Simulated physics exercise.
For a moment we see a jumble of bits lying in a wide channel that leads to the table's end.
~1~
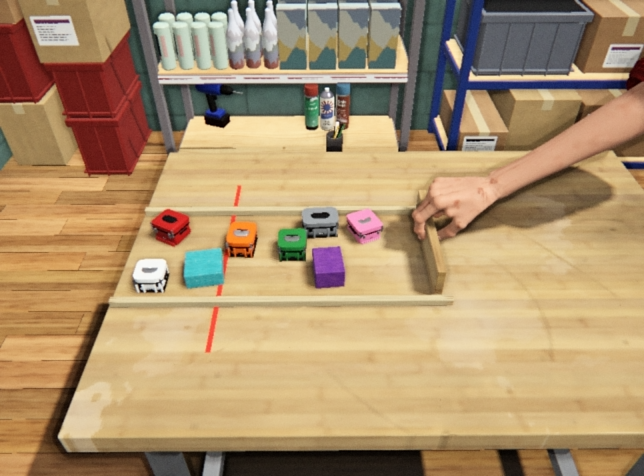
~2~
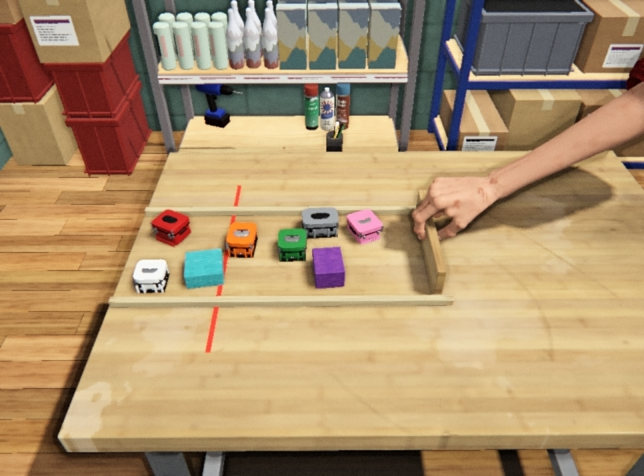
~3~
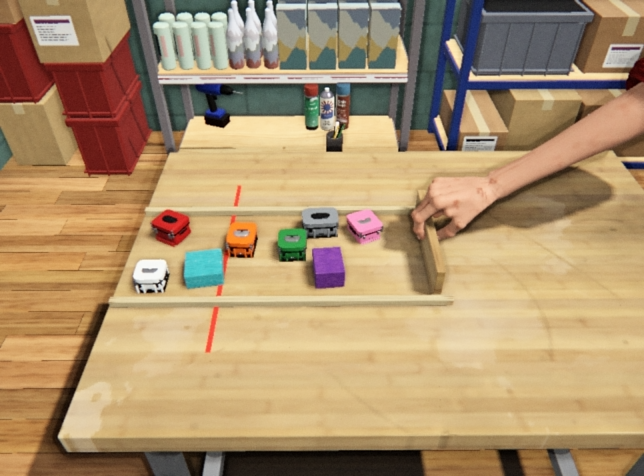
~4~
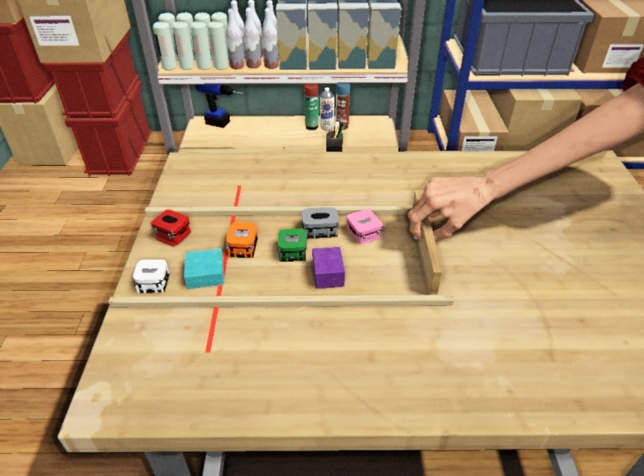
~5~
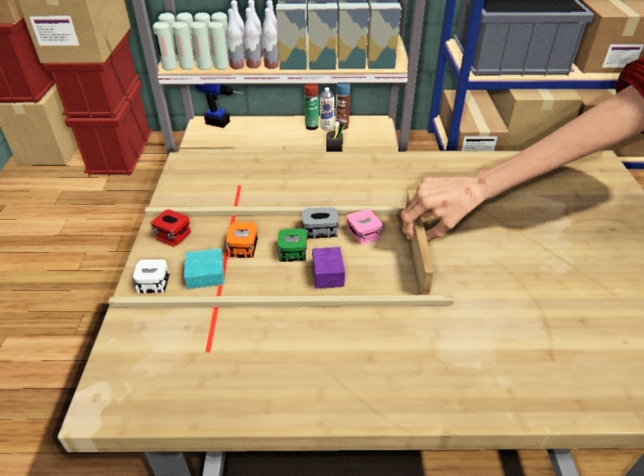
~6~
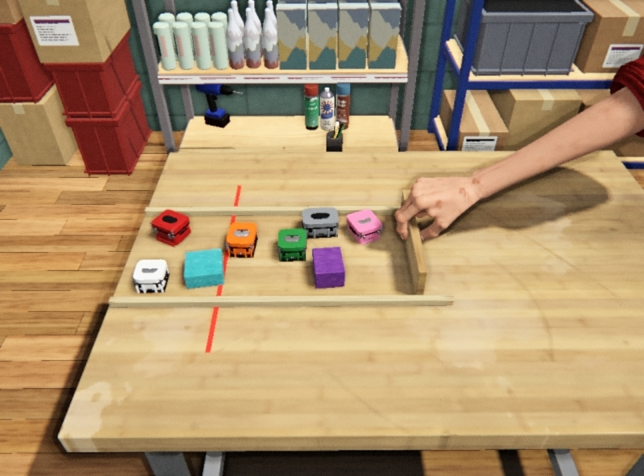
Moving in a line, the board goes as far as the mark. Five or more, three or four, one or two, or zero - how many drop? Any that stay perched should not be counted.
Zero drop.
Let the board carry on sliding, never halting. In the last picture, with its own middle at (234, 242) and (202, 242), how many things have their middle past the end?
At the first place it's 0, at the second 2.
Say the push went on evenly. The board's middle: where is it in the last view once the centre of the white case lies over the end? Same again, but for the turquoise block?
The white case puts it at (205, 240), the turquoise block at (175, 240).
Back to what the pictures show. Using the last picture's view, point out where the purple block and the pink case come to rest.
You'll see the purple block at (207, 268), with the pink case at (218, 225).
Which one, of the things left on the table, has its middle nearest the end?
Result - the red case.
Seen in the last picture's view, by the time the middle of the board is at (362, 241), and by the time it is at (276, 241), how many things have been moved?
Counts: 2 / 5.
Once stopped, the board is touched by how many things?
Looks like 3 of them, all told.
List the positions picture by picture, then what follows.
In the first picture, white case (152, 277); red case (172, 227); turquoise block (204, 268); board (429, 240); tape (226, 255).
In the second picture, red case (172, 228); green case (292, 245).
In the third picture, turquoise block (204, 268); pink case (364, 227).
In the fourth picture, white case (152, 277); orange case (243, 240).
In the fifth picture, red case (172, 228); purple block (328, 267).
In the sixth picture, white case (152, 277); red case (172, 228); turquoise block (204, 268); board (412, 240); tape (226, 255).
Soon after, none off yet; white case at rest near (152, 277); red case at rest near (172, 228); turquoise block at rest near (204, 268).
In the end, the number that fall off is zero.
